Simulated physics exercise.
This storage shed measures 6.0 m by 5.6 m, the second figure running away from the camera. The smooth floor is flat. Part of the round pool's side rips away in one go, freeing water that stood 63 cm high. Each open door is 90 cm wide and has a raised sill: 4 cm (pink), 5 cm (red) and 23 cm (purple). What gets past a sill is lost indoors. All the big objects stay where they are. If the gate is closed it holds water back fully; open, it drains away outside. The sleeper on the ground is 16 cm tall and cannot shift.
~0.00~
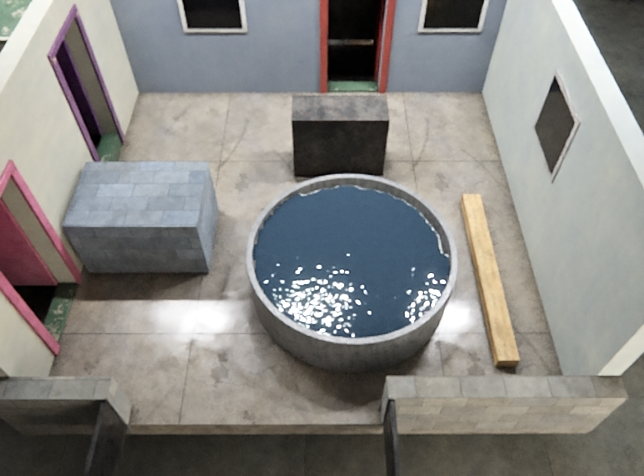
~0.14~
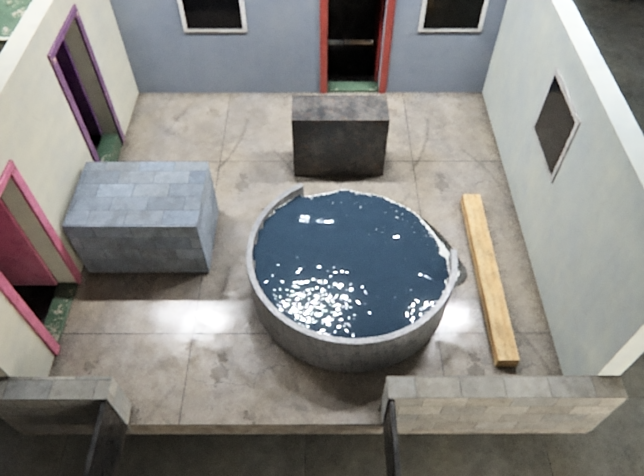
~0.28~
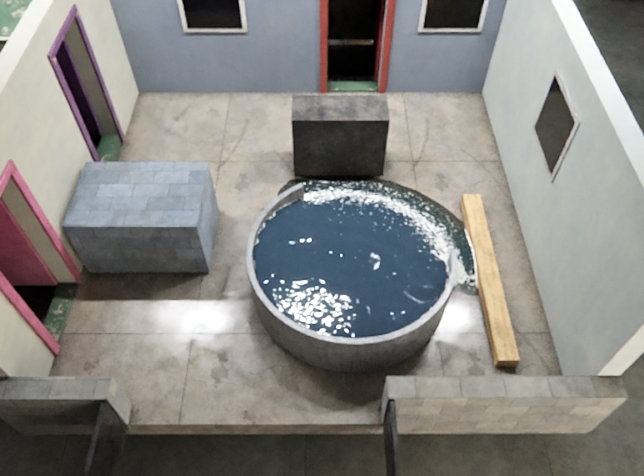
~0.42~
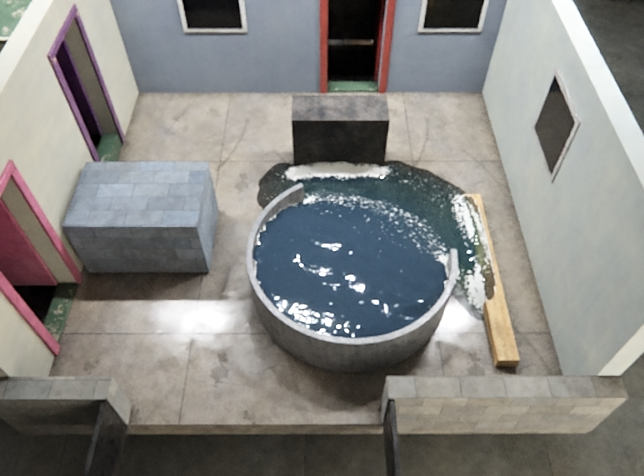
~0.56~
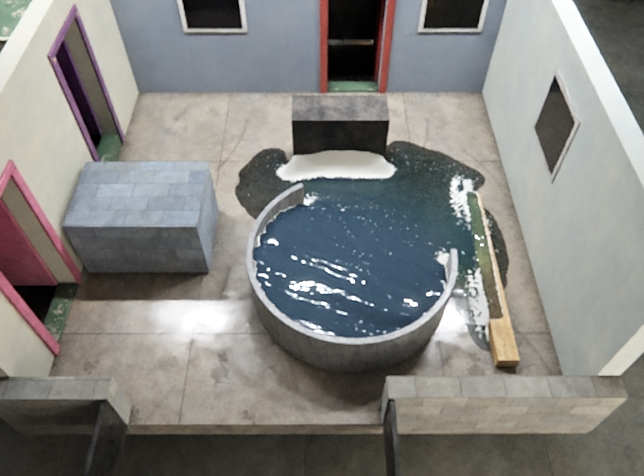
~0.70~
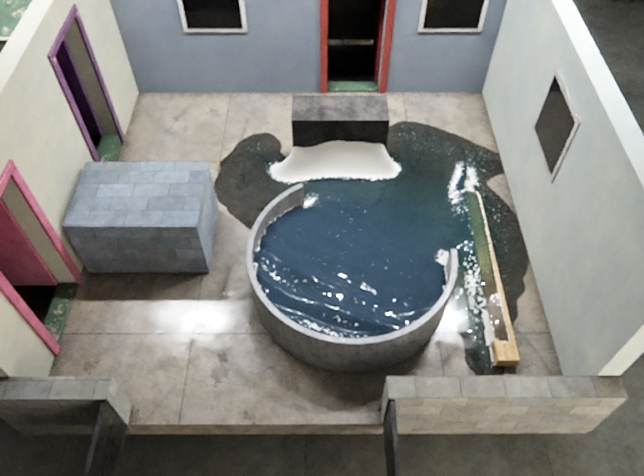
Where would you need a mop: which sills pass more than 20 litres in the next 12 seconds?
Door by door: At the pink door it does not reach the limit; at the red door it passes the limit; at the purple door it does not reach the limit.
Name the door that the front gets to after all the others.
Last comes the pink one.
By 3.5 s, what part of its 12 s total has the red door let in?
Some 15 per cent by then.
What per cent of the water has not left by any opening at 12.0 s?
Roughly 84 in a hundred.
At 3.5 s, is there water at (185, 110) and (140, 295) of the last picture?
In that order: Wet, dry.
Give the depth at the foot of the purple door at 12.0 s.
Some 8.5 cm.
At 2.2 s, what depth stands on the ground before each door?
In cm: Pink 0, red 6, purple 14.
After 1.4 s water covers 45 % of the floor and is deepest (50 cm) near (480, 92); pink door not reached, red door not reached, purple door not reached.
After 2.2 s water covers 60 % of the floor and is deepest (50 cm) near (471, 99); pink door not reached, red door 6 cm at the sill, 0 L in, purple door 14 cm at the sill, 0 L in.
After 3.5 s water covers 85 % of the floor and is deepest (28 cm) near (450, 99); pink door 2 cm at the sill, 0 L in, red door 12 cm at the sill, 19 L in, purple door 11 cm at the sill, 0 L in.
After 7.0 s water covers 90 % of the floor and is deepest (20 cm) near (140, 93); pink door 2 cm at the sill, 0 L in, red door 8 cm at the sill, 64 L in, purple door 17 cm at the sill, 3 L in.
After 12.0 s water covers 95 % of the floor and is deepest (14 cm) near (462, 149); pink door 4 cm at the sill, 1 L in, red door 8 cm at the sill, 110 L in, purple door 8 cm at the sill, 3 L in.
